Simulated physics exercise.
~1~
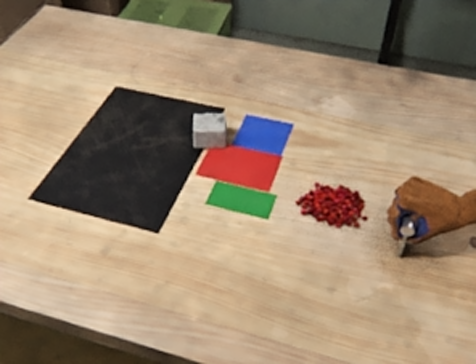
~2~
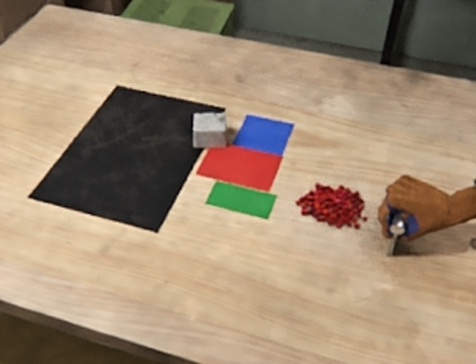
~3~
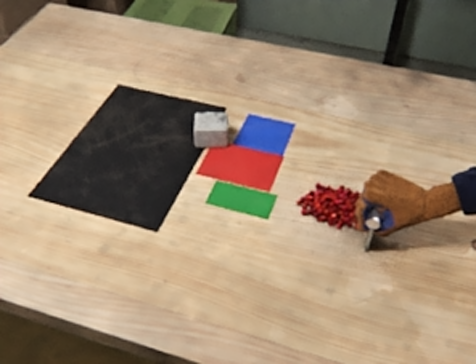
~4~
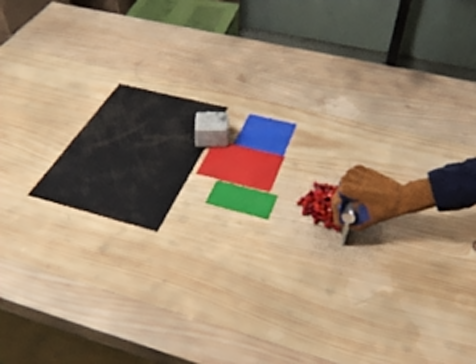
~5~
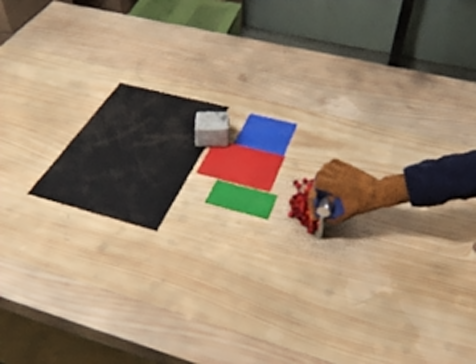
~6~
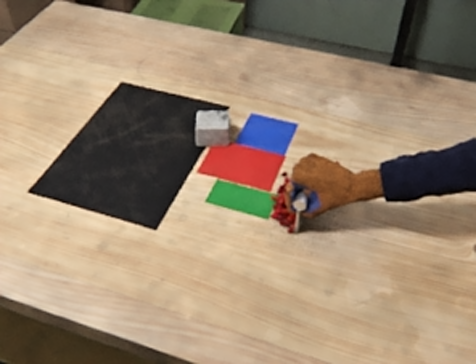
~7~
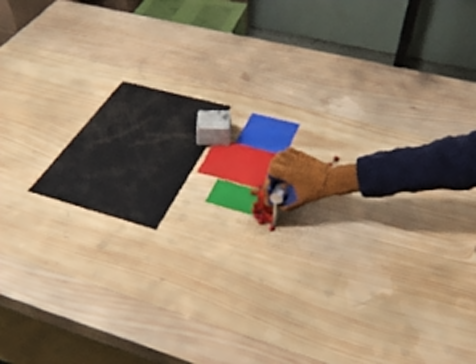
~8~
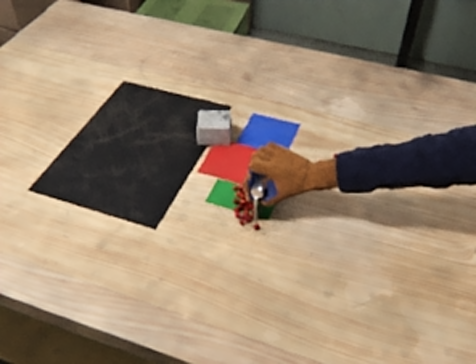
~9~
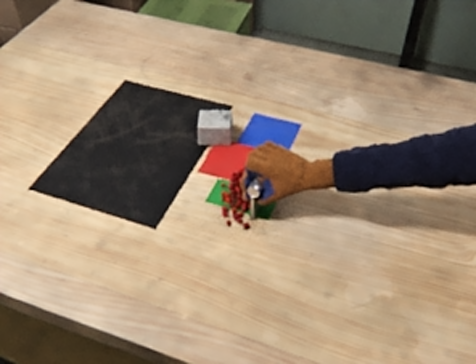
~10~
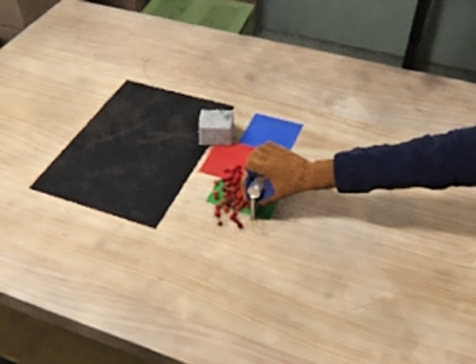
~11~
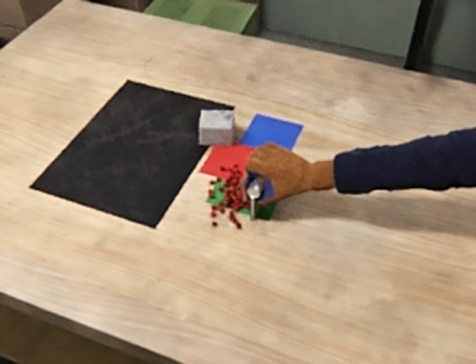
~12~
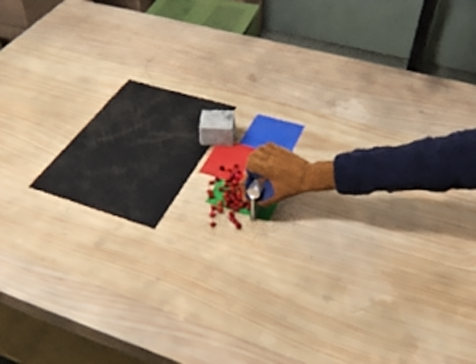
A hand gripping a scraper slid left across the wooden table, pushing a pile of red cranberries toward the coloured mats, then stopped, and the berries spilled ahead, ending scattered over the green mat, the red mat's edge and bare wood.
